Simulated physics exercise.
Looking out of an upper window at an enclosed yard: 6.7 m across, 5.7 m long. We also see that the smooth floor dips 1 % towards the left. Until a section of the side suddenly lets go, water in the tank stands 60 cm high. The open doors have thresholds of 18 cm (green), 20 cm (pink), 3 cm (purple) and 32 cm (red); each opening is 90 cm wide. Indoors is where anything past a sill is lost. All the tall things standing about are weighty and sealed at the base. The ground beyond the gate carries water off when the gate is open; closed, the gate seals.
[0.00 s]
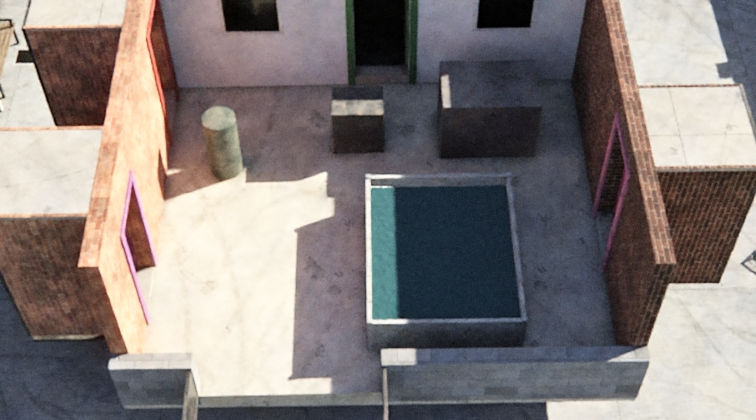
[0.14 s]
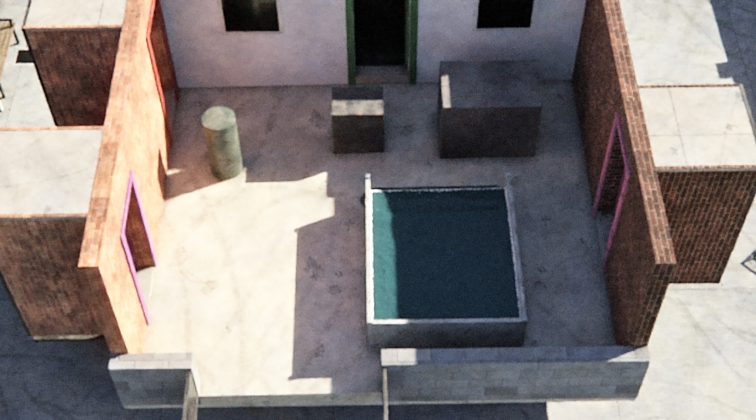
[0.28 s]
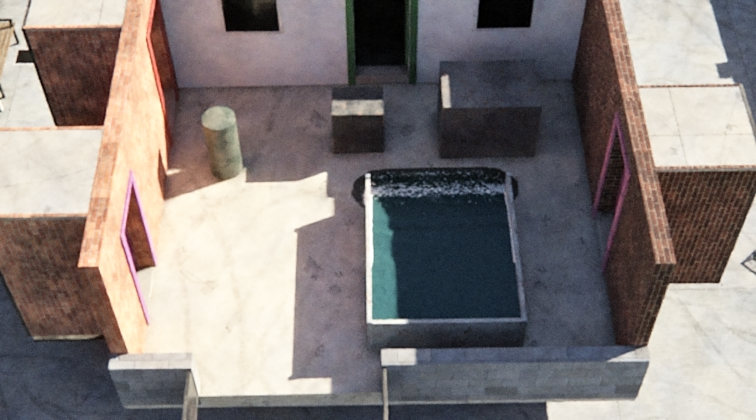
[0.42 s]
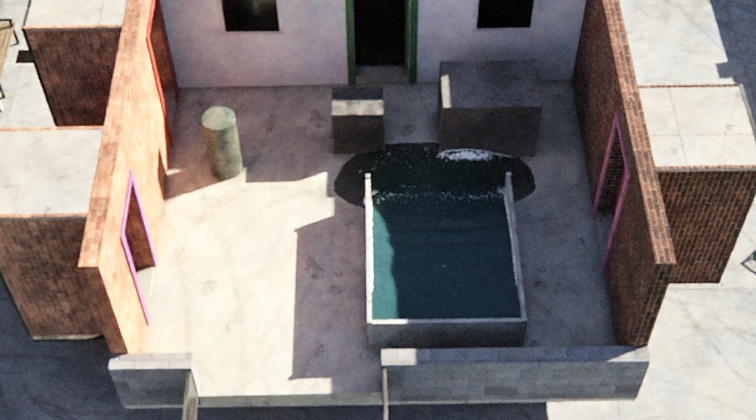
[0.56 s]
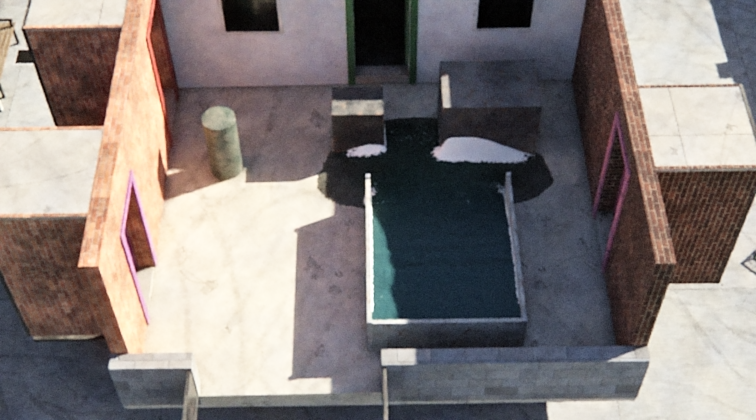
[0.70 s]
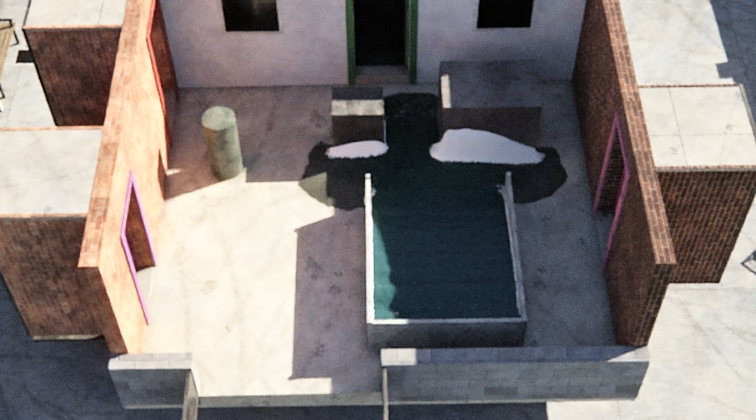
Water burst out through the far side of a square tank in a walled yard, spread across the floor on both sides, and pushed between two grey blocks toward the green-framed doorway, edged with white foam.
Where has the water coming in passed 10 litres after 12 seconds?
At the green door it has passed it; at the pink door it has not passed it; at the purple door it has passed it; at the red door it has not passed it.
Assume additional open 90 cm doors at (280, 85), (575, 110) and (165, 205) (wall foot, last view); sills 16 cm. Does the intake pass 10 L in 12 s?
Check each in turn: The first fails, the second succeeds, the third fails.
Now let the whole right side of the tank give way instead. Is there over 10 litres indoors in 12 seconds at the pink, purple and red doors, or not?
Result: Pink limit passed, purple limit passed, red limit not passed.
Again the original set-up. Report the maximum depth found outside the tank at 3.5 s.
It tops out at some 28 cm.
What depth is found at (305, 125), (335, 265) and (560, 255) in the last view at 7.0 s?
5, 0 and 5 cm.
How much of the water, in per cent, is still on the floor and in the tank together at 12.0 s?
Roughly 78 percent.
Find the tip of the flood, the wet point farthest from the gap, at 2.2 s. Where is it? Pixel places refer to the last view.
Around pixel (175, 121).
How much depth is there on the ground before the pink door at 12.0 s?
I'd put it near 6.5 cm.
After 1.4 s water covers 25 % of the floor and is deepest (42 cm) near (463, 165); green door 31 cm at the sill, 21 L in, pink door not reached, purple door not reached, red door not reached.
After 2.2 s water covers 45 % of the floor and is deepest (38 cm) near (424, 85); green door 30 cm at the sill, 81 L in, pink door 9 cm at the sill, 0 L in, purple door not reached, red door 4 cm at the sill, 0 L in.
After 3.5 s water covers 70 % of the floor and is deepest (28 cm) near (536, 122); green door 20 cm at the sill, 131 L in, pink door 9 cm at the sill, 0 L in, purple door 7 cm at the sill, 0 L in, red door 22 cm at the sill, 0 L in.
After 7.0 s water covers 90 % of the floor and is deepest (16 cm) near (575, 317); green door 9 cm at the sill, 137 L in, pink door 5 cm at the sill, 0 L in, purple door 5 cm at the sill, 33 L in, red door 11 cm at the sill, 0 L in.
After 12.0 s water covers 100 % of the floor and is deepest (12 cm) near (151, 305); green door 5 cm at the sill, 137 L in, pink door 7 cm at the sill, 0 L in, purple door 11 cm at the sill, 106 L in, red door 9 cm at the sill, 0 L in.
